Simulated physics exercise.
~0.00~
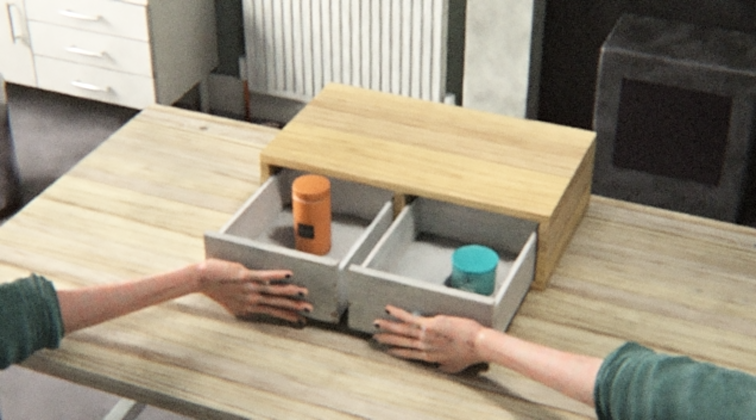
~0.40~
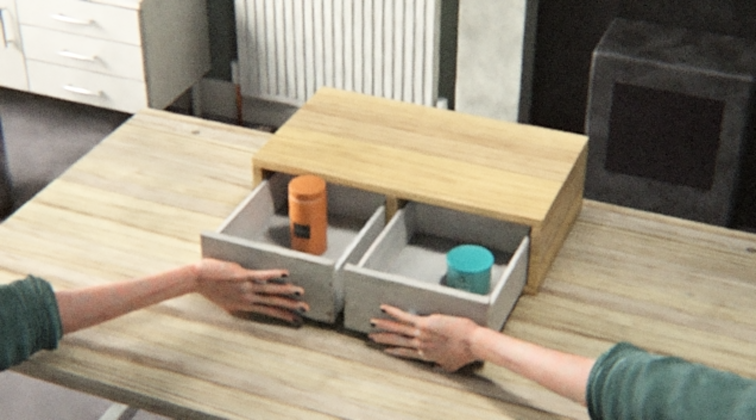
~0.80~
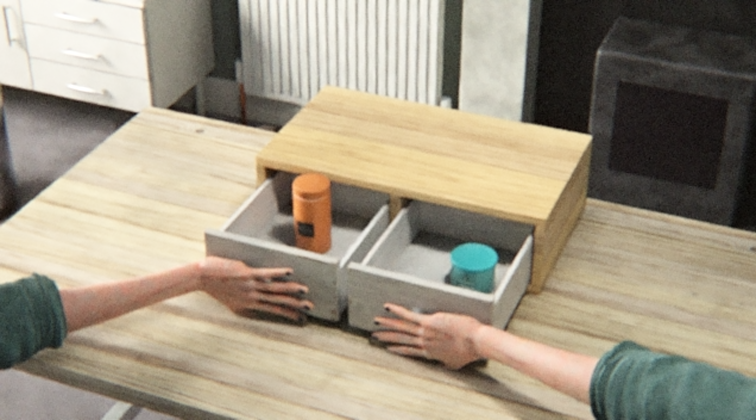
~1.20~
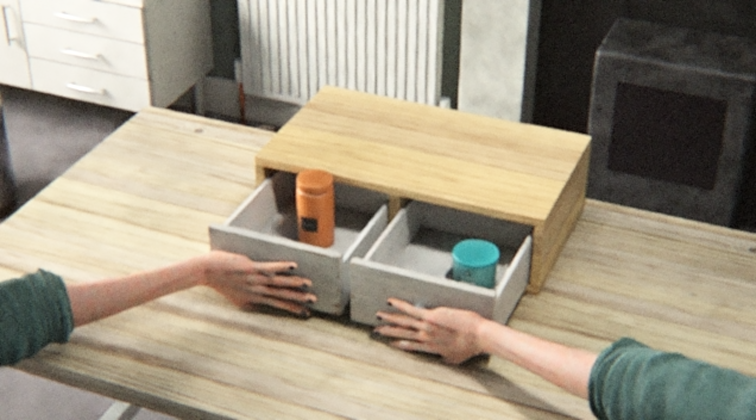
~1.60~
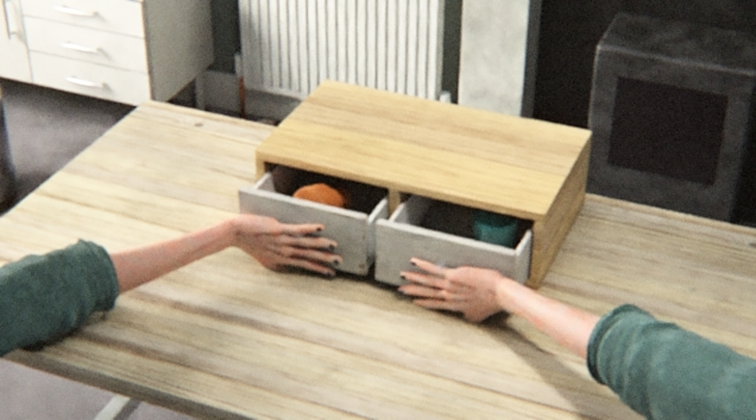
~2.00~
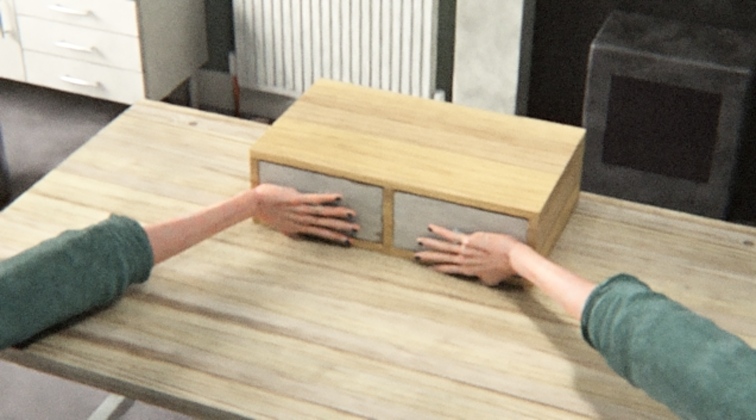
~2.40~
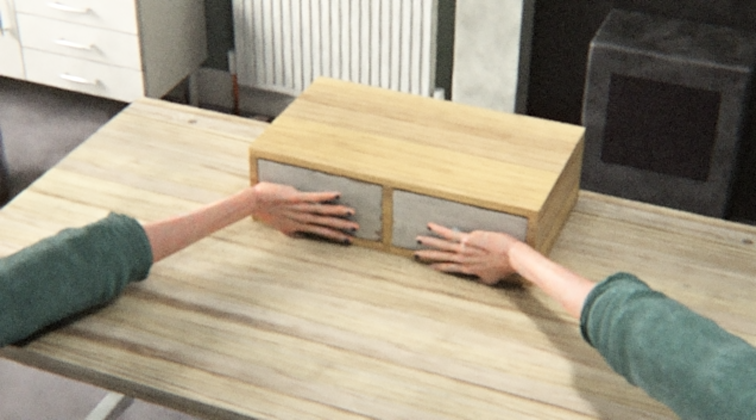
On a pale wooden table, a low wooden cabinet sits with both of its grey drawers pulled open, an upright orange jar in the left one and a turquoise pot in the right. Two hands in green sleeves rest against the drawer fronts, barely moving at first. Then both hands push, and the drawers start sliding in together. About halfway, the orange jar appears tipped onto its side while the pot slips under the cabinet top. The hands keep pushing until both drawers are shut flush, hiding the jar and pot, and they stay resting on the fronts.
